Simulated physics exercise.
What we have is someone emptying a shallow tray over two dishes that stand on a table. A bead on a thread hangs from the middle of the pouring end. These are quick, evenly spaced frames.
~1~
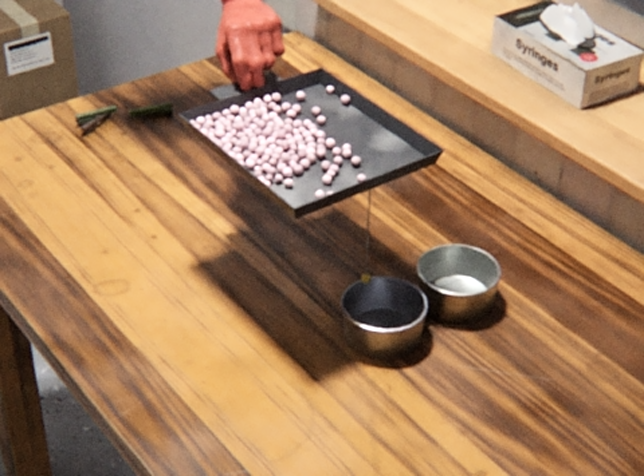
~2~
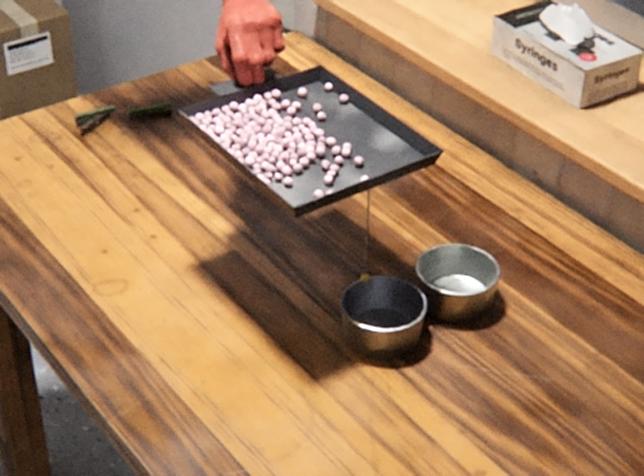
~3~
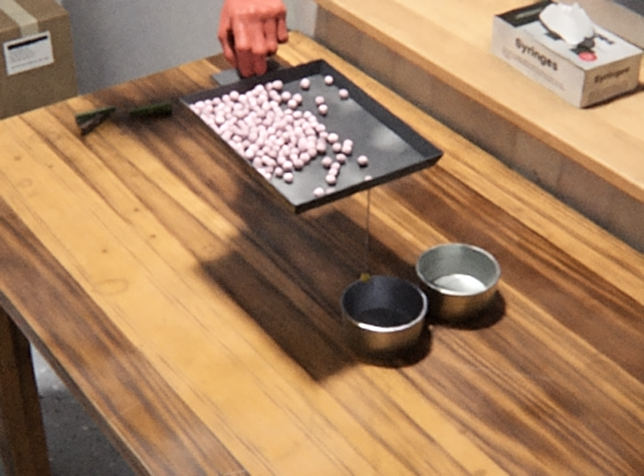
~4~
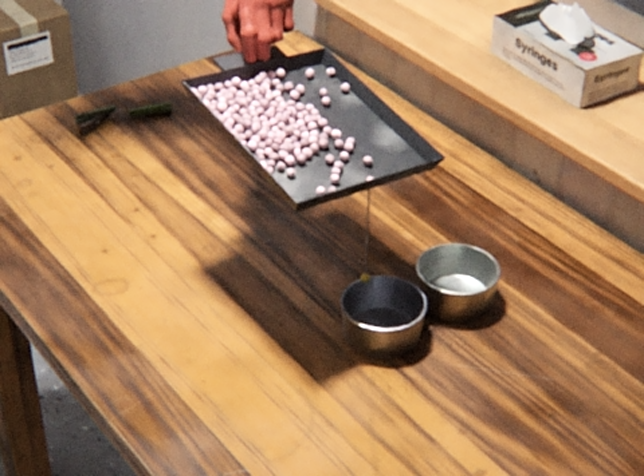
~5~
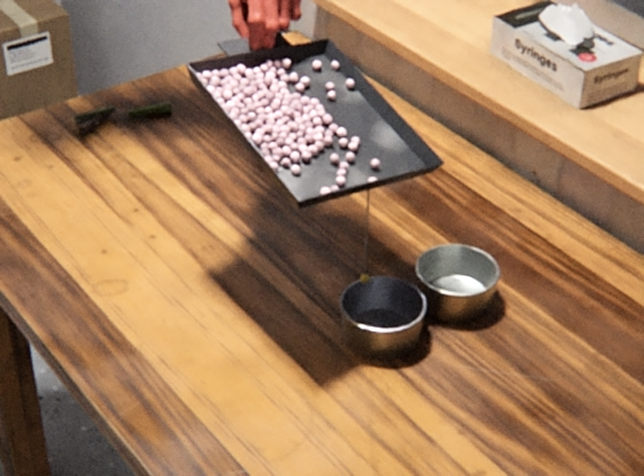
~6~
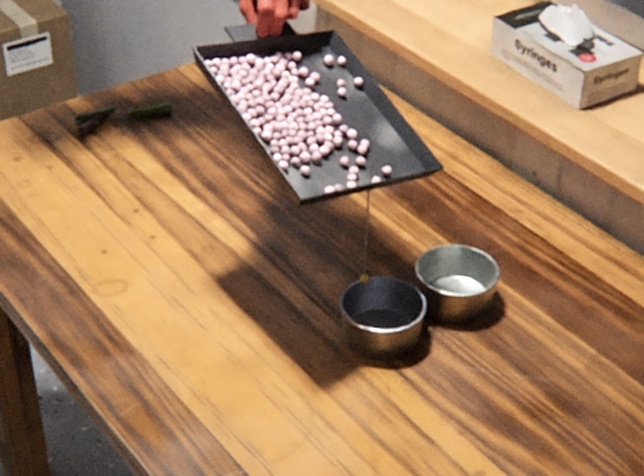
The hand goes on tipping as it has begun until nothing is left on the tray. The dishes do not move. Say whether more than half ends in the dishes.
They take the larger part between them.
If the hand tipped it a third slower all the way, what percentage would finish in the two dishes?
Some 80 per cent.
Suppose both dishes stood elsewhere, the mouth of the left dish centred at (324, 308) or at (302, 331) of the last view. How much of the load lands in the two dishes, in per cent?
About 20 and 0 per cent.
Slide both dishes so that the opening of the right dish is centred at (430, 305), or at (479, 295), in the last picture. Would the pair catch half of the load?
The first try: Less than half. The second: Less than half.
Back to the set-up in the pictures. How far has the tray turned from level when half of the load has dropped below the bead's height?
Roughly 75°.
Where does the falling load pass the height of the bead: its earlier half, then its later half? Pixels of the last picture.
Early half (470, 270), late half (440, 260).
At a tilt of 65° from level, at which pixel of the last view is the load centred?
Near (435, 202).
Soon, tray tipped steeply; about half on the tray; a stray few in the left dish; a small part in the right dish; a stray few outside both; about a third in the air.
A while on, tray tipped past a quarter turn; a stray few on the tray; a stray few in the left dish; about two thirds in the right dish; about a quarter outside both; a stray few in the air.
Towards the end, tray tipped past a quarter turn; a stray few in the left dish; about two thirds in the right dish; about a quarter outside both.
Finally, tray tipped past a quarter turn; a stray few in the left dish; about two thirds in the right dish; about a quarter outside both.
